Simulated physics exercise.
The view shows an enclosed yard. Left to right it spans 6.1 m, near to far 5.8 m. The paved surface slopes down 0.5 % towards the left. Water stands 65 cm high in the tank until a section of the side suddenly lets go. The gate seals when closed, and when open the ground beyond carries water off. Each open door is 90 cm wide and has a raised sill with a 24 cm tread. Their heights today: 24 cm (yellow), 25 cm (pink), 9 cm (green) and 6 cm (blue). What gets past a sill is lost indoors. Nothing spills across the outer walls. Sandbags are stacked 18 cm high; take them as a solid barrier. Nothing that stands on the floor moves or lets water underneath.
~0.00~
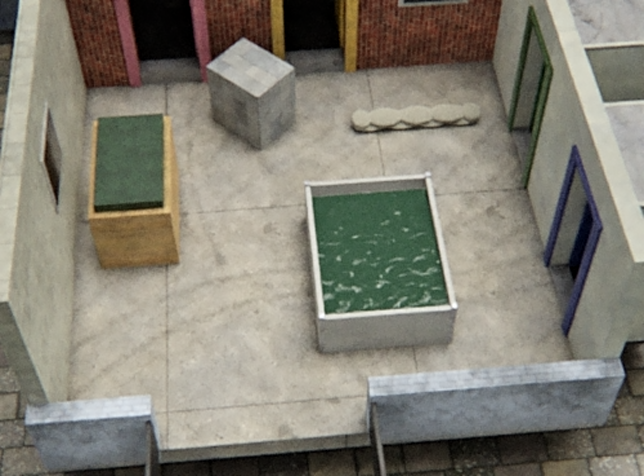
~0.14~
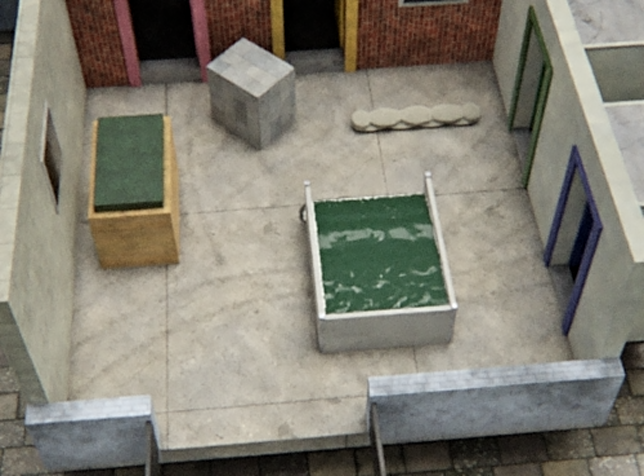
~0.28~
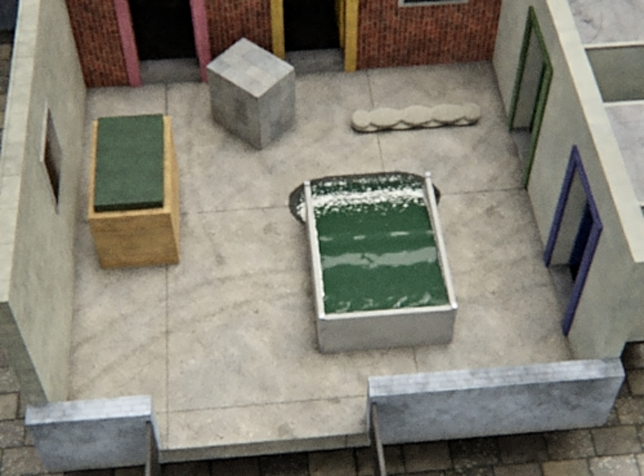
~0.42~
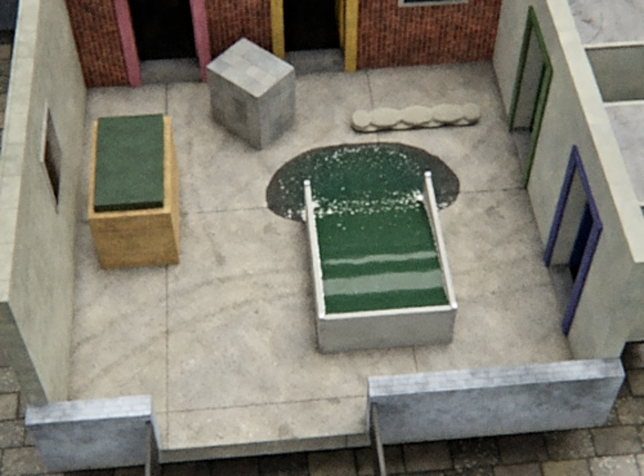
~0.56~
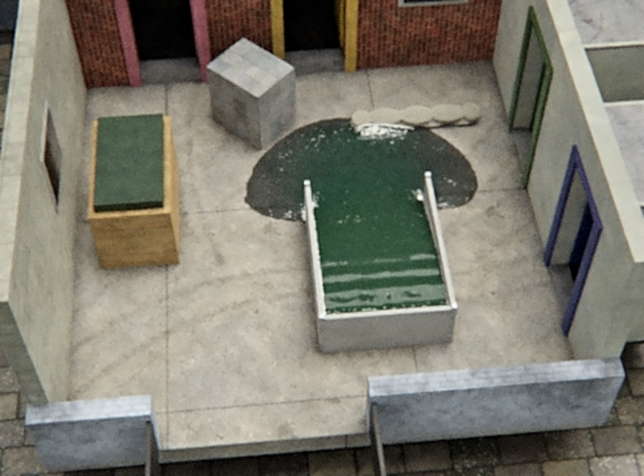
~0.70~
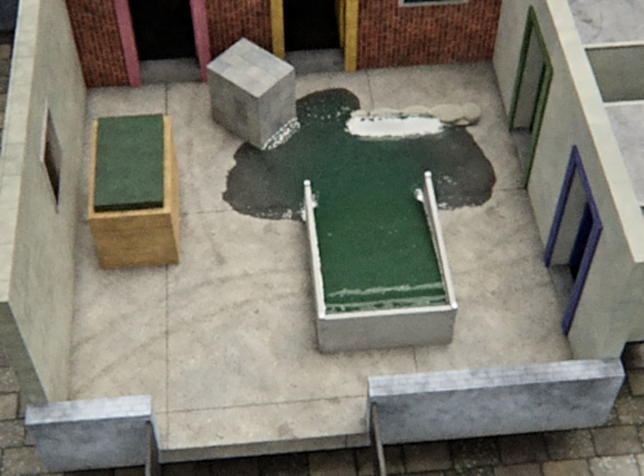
In the video, green liquid pours from the far side of a rectangular tank in a walled yard, spreading across the pale paving, reaching the sandbags and the base of a grey block as the tank's level drops.
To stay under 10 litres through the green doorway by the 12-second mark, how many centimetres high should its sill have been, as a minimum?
It would have to be roughly 21 cm high.
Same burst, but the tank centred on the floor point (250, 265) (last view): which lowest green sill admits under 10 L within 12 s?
Some 10.0 cm.
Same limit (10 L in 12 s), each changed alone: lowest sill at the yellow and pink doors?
About 32 cm at yellow and 7.0 cm at pink.
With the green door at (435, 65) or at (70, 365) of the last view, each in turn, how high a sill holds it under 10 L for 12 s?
About 18 and 6.0 cm.
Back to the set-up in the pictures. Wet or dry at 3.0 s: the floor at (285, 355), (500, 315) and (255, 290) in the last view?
In that order: Dry, not reached, not reached.
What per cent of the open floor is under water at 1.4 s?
About 30 per cent.
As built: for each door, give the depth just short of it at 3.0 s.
Depths in cm: Yellow 24, pink 5, green 18, blue 1.
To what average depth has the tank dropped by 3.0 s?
Roughly 14 cm on average.
After 1.4 s water covers 30 % of the floor, deepest (38 cm) near (305, 74); 8 cm at the green door, 0 litres in over its 9 cm sill.
After 3.0 s water covers 50 % of the floor, deepest (26 cm) near (483, 62); 18 cm at the green door, 62 litres in over its 9 cm sill.
After 12.0 s water covers 95 % of the floor, deepest (10 cm) near (66, 439); 2 cm at the green door, 117 litres in over its 9 cm sill.
At the green door as built, the water arrived by 1.2 s and peaked near 19 cm at 2.6 s.
Run again over the same 12 s with other heights there, 23 litres in over 17.5 cm, 2 litres over 24.5 cm. The limit of 10 litres is kept from about 21 cm up.
